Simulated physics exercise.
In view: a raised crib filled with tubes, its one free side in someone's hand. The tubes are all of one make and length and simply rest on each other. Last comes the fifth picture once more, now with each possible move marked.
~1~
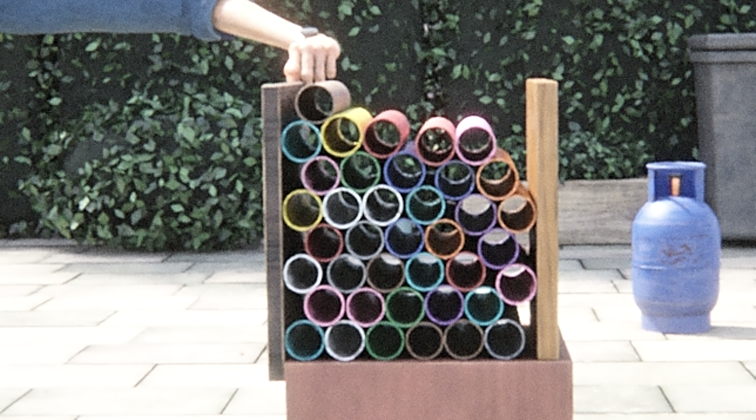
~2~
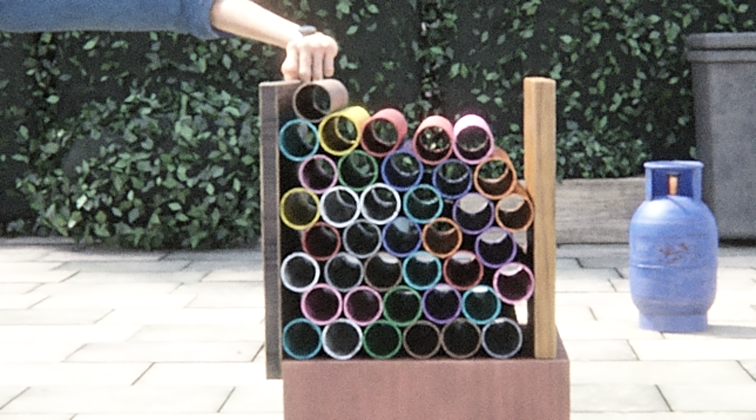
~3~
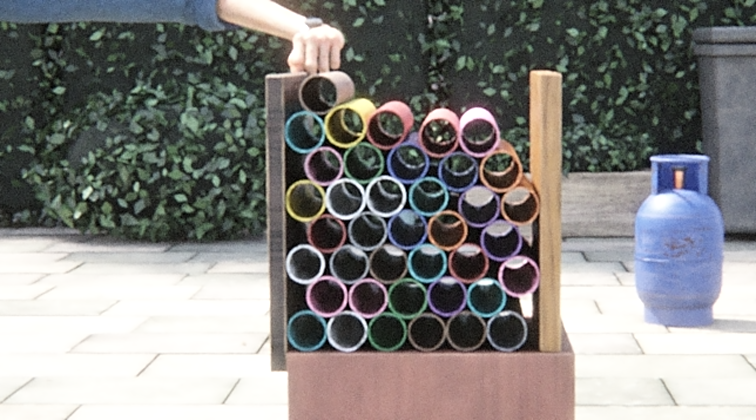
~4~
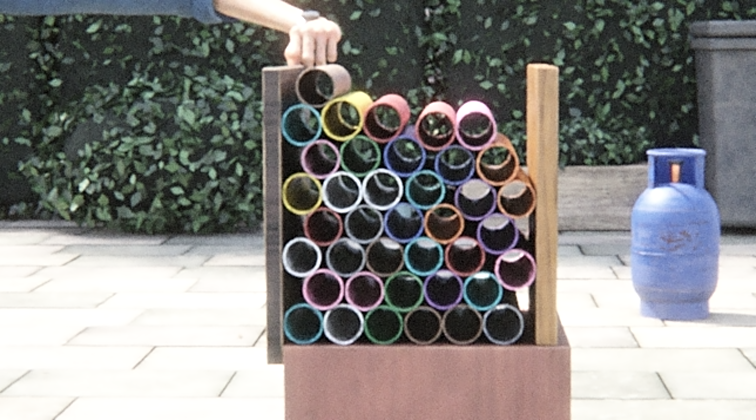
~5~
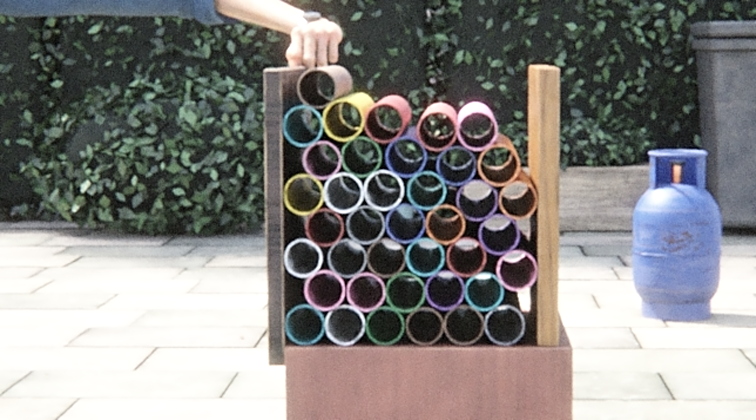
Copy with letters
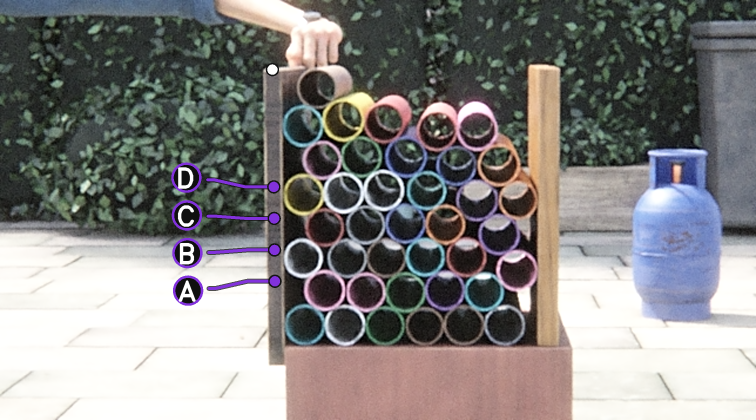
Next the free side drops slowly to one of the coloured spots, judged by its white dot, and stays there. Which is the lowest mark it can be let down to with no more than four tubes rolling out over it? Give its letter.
The last mark within the limit is C.
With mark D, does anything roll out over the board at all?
Yes.
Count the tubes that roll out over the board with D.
The count is two.
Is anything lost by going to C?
Yes, at C.
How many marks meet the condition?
Two of the four.
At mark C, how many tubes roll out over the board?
It comes to two.
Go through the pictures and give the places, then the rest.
The first picture shows a blue tube (404, 238); a turquoise tube (425, 205); a blue tube (404, 172).
The second picture shows a blue tube (402, 171); a red tube (380, 136).
The third picture shows side board (292, 210); a turquoise tube (307, 331).
The fourth picture shows a grey tube (503, 324); a purple tube (443, 289).
The fifth picture shows a turquoise tube (425, 257); a blue tube (405, 224); a turquoise tube (426, 191).
On the marked copy, A at (275, 281); B at (274, 250); C at (274, 218); D at (274, 187); the white dot at (272, 70).
With C. Early on, top of the board (283, 135).
Further on, top of the board (284, 209).
At the end, top of the board (284, 218), two out over the board.
As for the rest, A five out over the board; B five out over the board; D two out over the board.
